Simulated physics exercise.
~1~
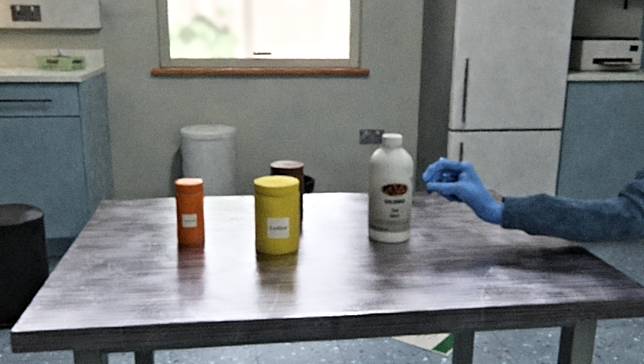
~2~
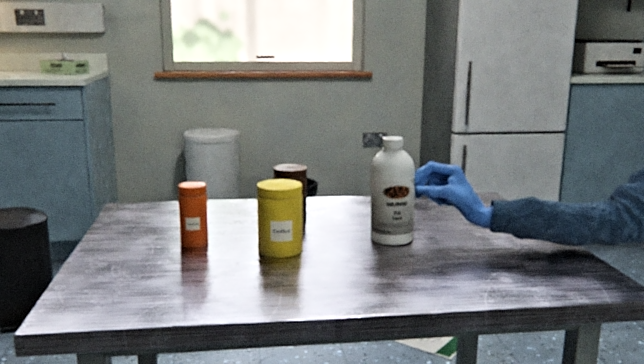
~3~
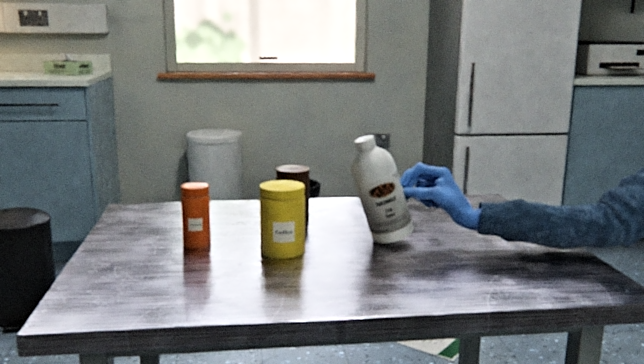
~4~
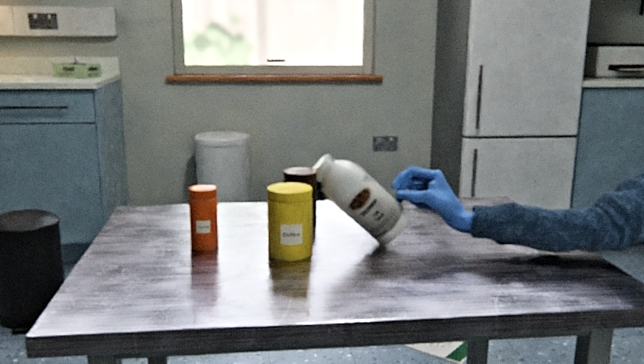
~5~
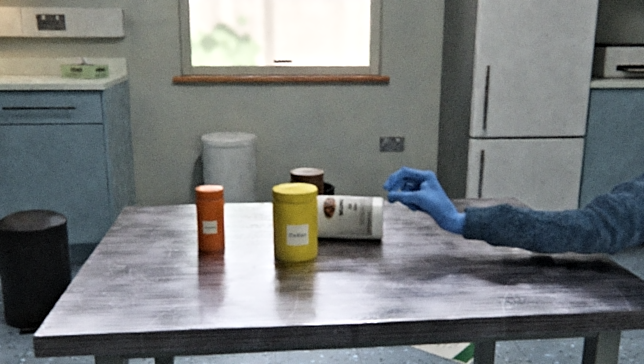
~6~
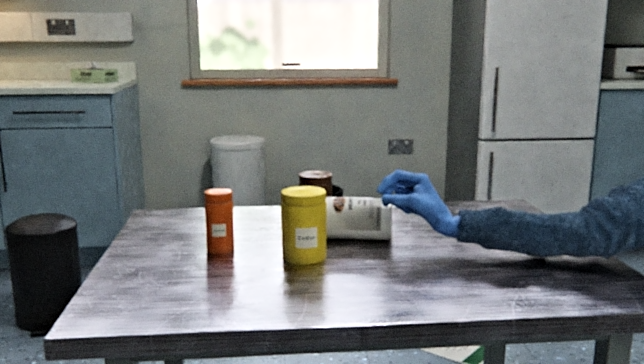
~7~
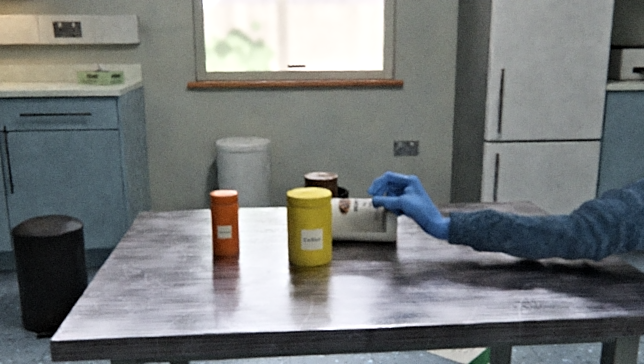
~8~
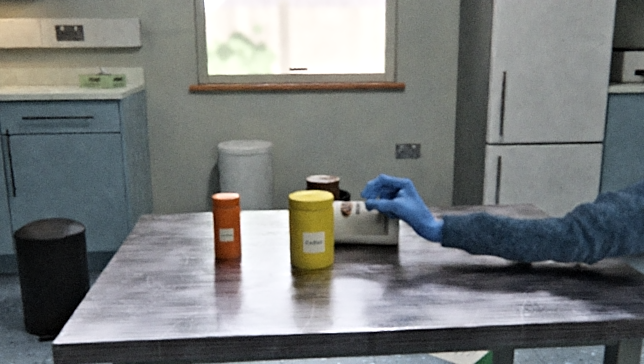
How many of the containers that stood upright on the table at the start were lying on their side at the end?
Just one was lying on its side, the white bottle. The orange shaker, the yellow jar and the brown jar were still upright.
